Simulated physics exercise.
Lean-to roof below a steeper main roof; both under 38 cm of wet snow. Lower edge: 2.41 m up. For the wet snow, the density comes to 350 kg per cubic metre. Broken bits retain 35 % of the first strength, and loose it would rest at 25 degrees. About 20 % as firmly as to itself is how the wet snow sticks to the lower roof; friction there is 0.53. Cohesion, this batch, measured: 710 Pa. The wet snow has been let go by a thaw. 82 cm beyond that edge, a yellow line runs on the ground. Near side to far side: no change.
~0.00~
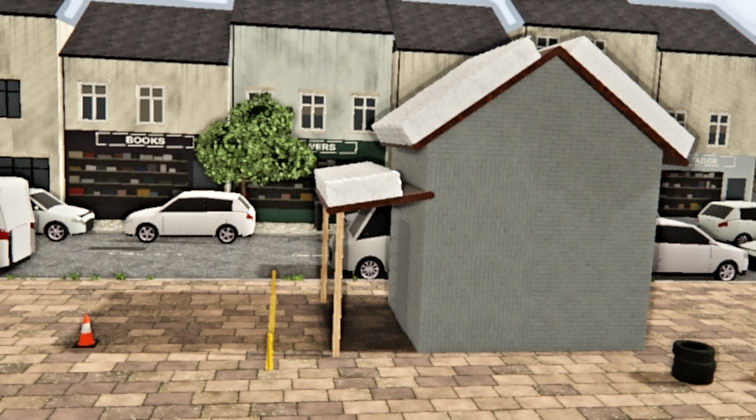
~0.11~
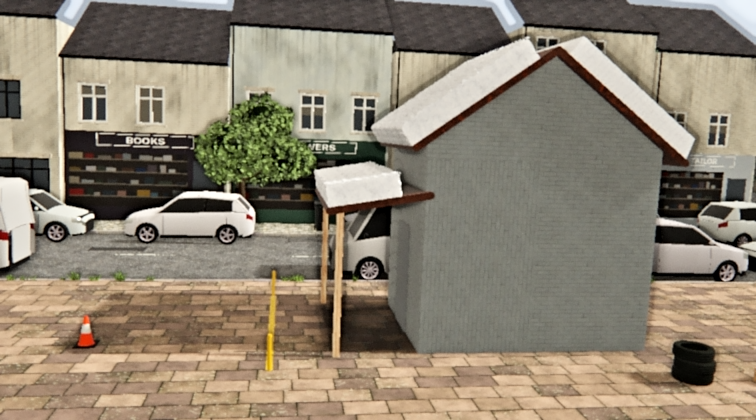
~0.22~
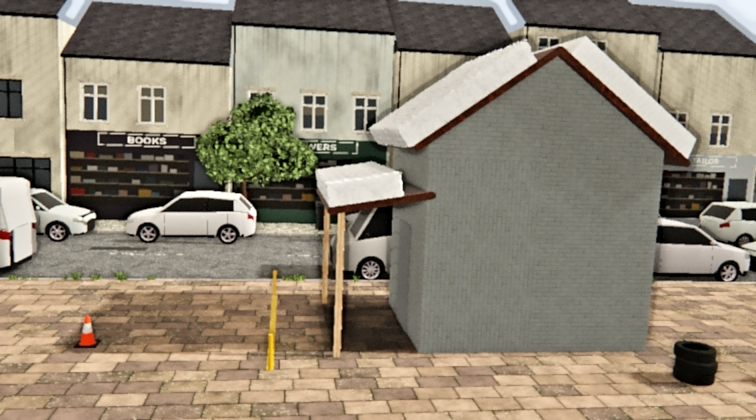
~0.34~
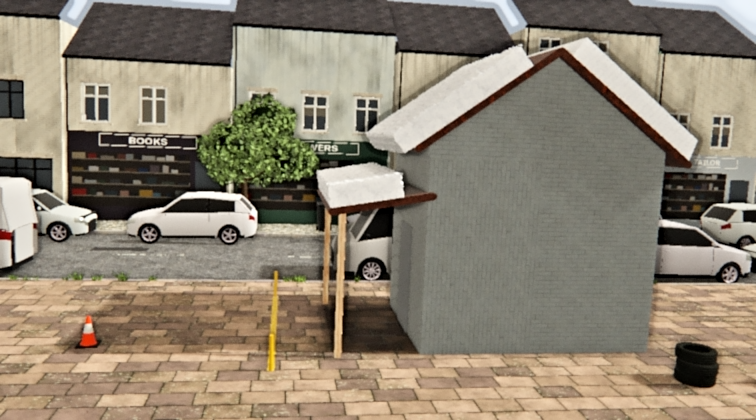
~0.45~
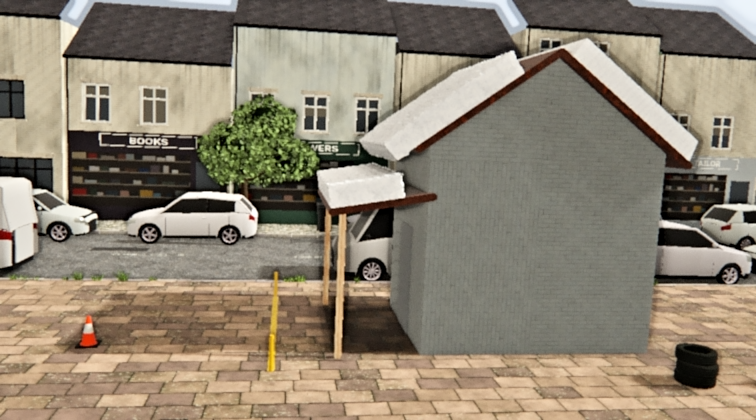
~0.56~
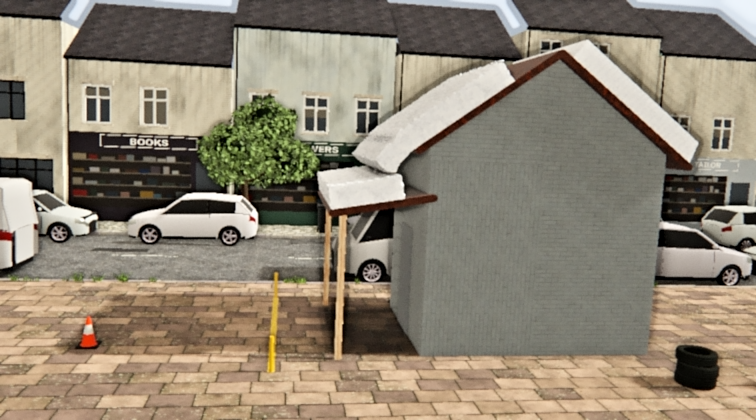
Wet snow slides down the left slope of the main roof toward the lean-to, cracking.
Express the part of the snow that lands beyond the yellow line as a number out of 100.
Roughly 53 per cent.
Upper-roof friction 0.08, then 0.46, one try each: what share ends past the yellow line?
60 %, then 30 %.
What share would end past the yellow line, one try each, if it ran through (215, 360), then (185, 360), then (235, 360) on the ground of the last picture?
Respectively 30, 18 and 35 percent would end past it.
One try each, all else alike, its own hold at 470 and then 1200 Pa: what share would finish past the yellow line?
Roughly 55 % followed by roughly 45 %.
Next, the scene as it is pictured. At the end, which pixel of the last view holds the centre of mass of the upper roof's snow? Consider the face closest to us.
Roughly pixel (238, 325) on the near face.
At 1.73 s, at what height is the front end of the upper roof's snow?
Measured height: Approx. 0.0 m.
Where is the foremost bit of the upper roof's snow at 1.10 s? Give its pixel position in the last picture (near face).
I'd point to around (308, 182).
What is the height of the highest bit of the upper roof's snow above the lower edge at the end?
0.5 m, give or take.
After 1.10 s, none is below the lower edge and 0 % is past the line.
After 1.73 s, 46 % is below the lower edge and 32 % is past the line.
After 2.37 s, 72 % is below the lower edge and 51 % is past the line.
After 3.00 s, 73 % is below the lower edge and 53 % is past the line.
After 3.40 s, 73 % is below the lower edge and 53 % is past the line.
